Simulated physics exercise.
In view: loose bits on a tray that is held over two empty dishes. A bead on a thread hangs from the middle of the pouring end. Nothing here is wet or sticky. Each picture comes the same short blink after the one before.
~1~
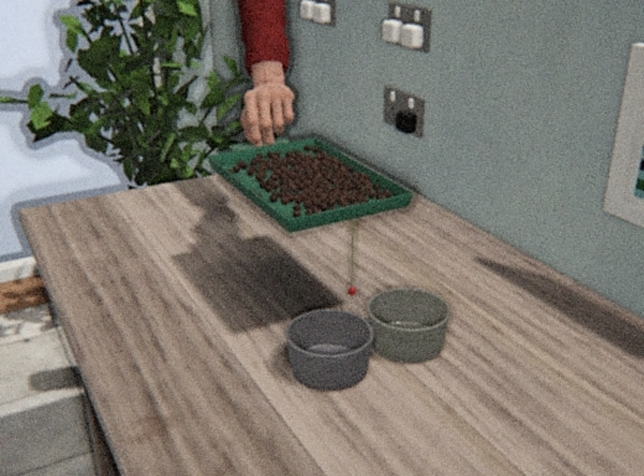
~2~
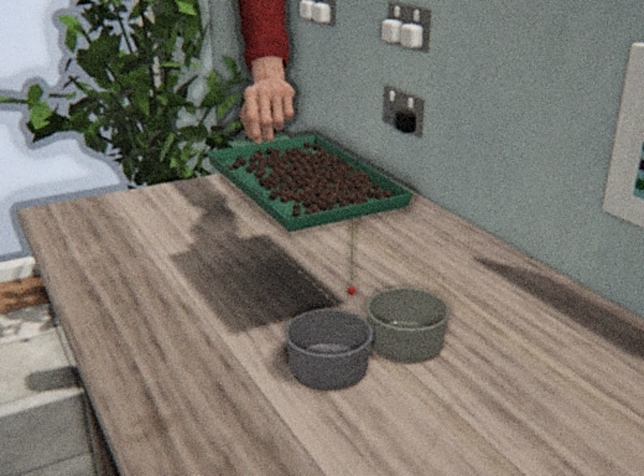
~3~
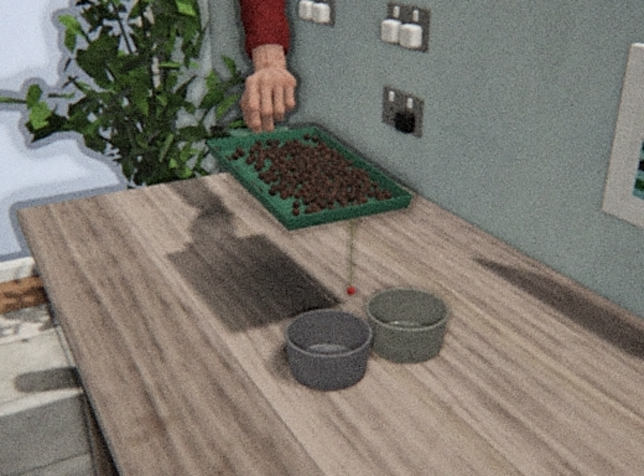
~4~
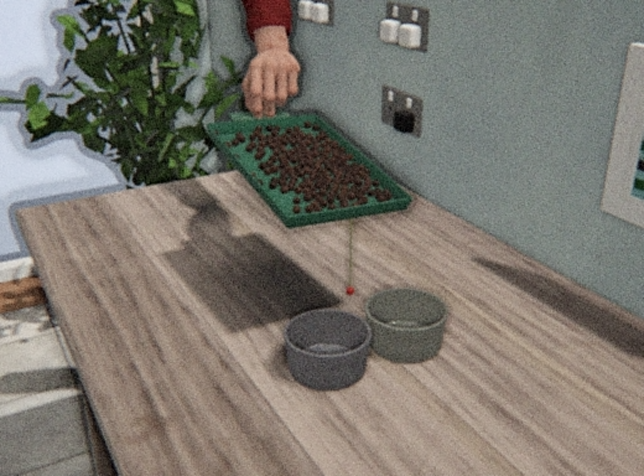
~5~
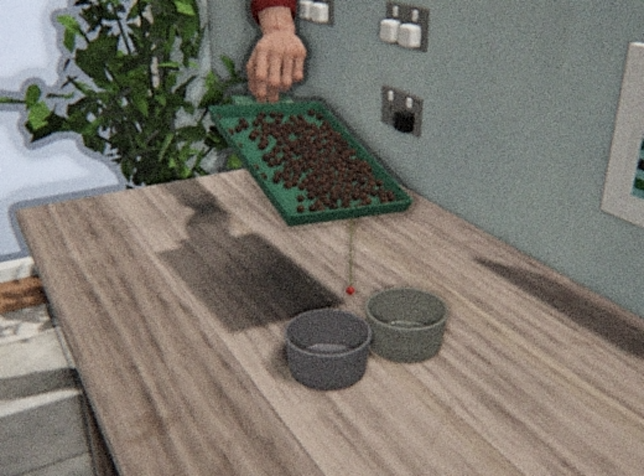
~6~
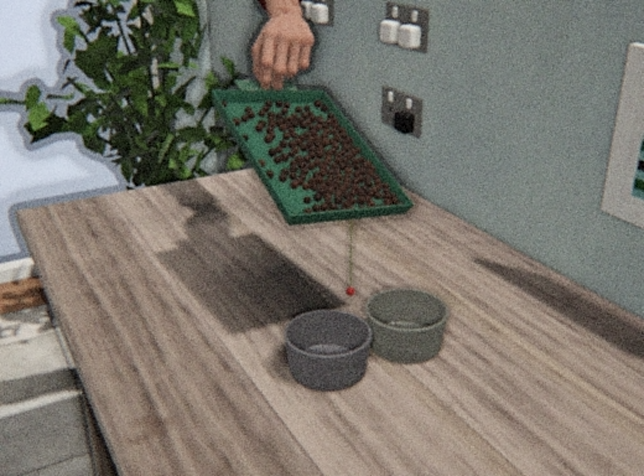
On a wooden counter, a hand raising the back of a green tray, brown balls starting to shift above two empty dishes.
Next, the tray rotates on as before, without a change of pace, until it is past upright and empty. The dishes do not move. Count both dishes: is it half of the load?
Together they catch the larger part.
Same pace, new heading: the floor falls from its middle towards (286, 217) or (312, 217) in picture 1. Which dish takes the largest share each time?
First left, then the dish on the left.
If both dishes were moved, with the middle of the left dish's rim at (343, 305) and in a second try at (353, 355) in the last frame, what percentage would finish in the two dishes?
In turn 30 and 20 in a hundred.
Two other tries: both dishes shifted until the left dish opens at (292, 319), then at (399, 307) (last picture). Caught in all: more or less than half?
First under half, then above a half.
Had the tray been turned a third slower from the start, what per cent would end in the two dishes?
Close to 80 per cent.
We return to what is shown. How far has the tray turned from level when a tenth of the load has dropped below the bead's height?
At about 70°.
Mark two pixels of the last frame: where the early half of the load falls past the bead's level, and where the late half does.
Around (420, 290) and then (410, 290).
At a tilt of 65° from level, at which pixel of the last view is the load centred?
Near (376, 193).
Soon after the last picture, tray tipped steeply; most on the tray; a stray few in the right dish; a stray few outside both; a small part in the air.
A little later, tray tipped past a quarter turn; a small part on the tray; a small part in the left dish; about two thirds in the right dish; about a quarter outside both; a small part in the air.
Later still, tray tipped past a quarter turn; a small part in the left dish; about two thirds in the right dish; about a quarter outside both.
By the end, tray tipped past a quarter turn; a small part in the left dish; about two thirds in the right dish; about a quarter outside both.
